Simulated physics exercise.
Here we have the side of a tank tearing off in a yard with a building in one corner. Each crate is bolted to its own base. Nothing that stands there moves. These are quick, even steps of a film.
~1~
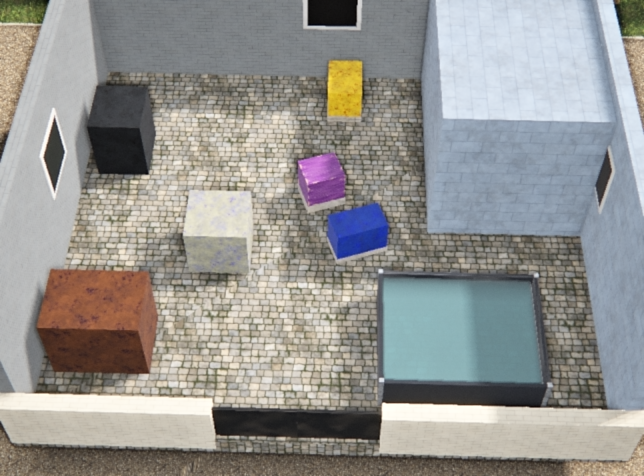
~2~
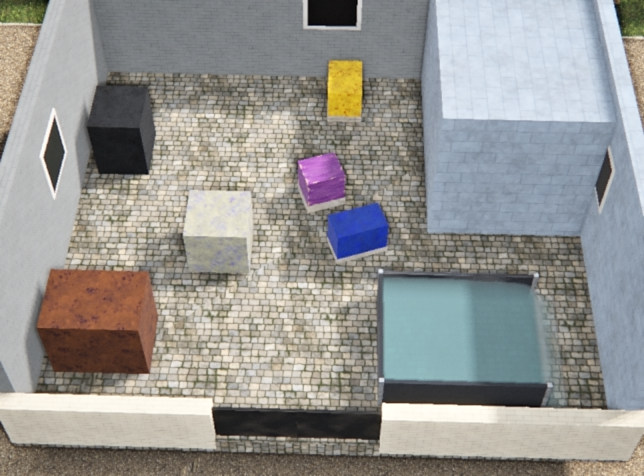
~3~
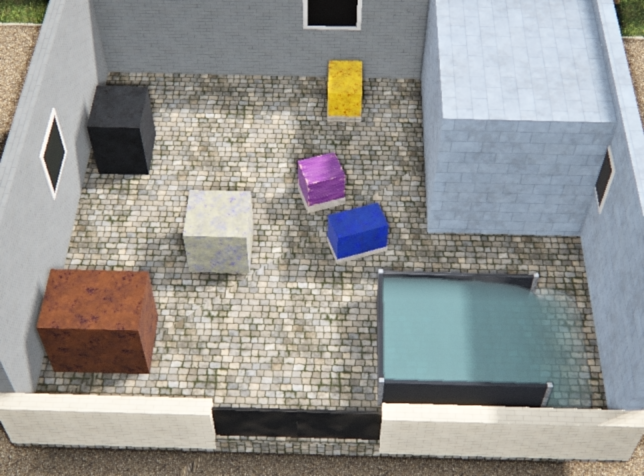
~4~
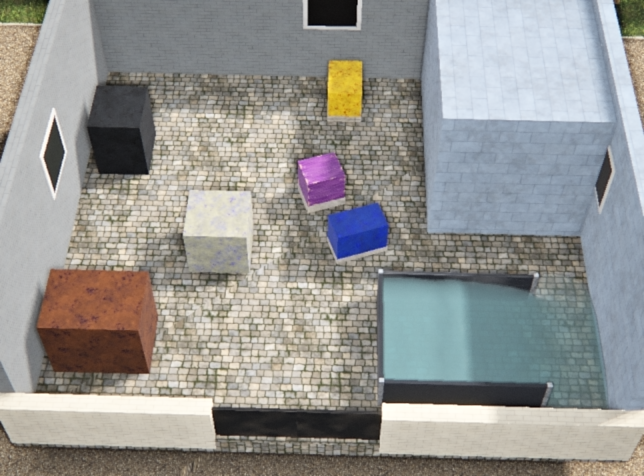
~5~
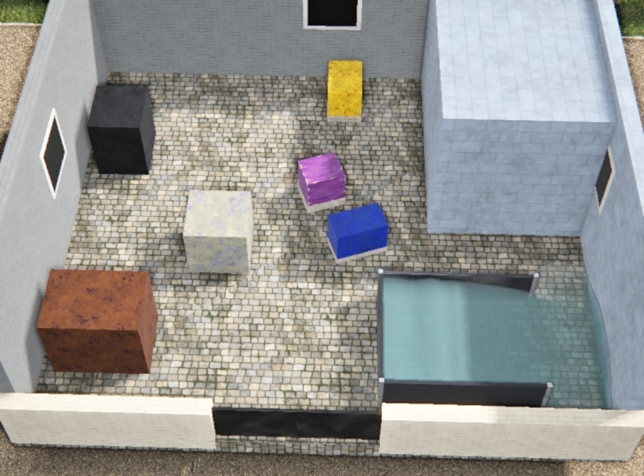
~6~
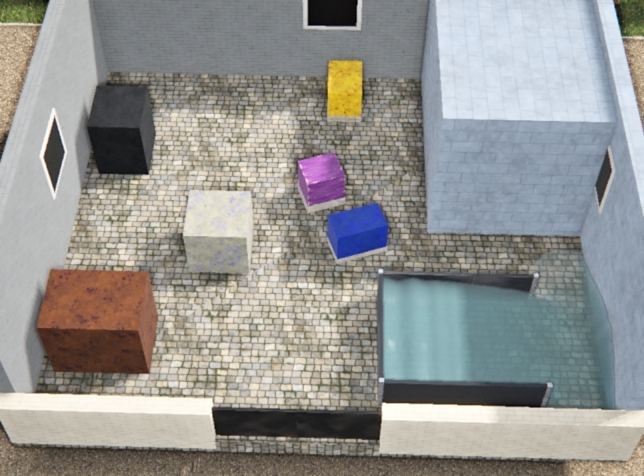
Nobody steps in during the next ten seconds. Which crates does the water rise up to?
In the end: The purple crate stays dry; the yellow crate stays dry; the blue crate gets wet.
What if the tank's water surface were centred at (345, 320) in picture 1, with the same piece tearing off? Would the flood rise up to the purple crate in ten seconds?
Then: Purple crate remains dry.
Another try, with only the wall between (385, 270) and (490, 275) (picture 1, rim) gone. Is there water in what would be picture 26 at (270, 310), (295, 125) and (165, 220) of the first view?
In turn: Under water, flooded, dry.
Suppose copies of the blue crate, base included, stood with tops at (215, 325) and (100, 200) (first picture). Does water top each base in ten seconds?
One after the other: Ends up wet, is topped.
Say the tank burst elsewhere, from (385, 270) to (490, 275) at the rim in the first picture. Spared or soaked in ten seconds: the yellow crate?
Then: The yellow crate ends up wet.
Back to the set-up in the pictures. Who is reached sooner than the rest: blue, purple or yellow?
The crate marked blue.
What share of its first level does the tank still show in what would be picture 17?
Close to 40 %.
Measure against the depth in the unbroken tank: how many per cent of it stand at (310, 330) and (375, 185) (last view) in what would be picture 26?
About 2 and 2 per cent.
A moment on, water covers 10 % of the floor; the purple crate not reached, the yellow crate not reached, the blue crate not reached.
Next, water covers 15 % of the floor; the purple crate not reached, the yellow crate not reached, the blue crate not reached.
Then, water covers 35 % of the floor; the purple crate water round its plinth, the yellow crate not reached, the blue crate water round its plinth.
Later, water covers 60 % of the floor; the purple crate water round its plinth, the yellow crate water round its plinth, the blue crate water round its plinth.
In the end, water covers 80 % of the floor; the purple crate stayed above the water, the yellow crate stayed above the water, the blue crate was topped.
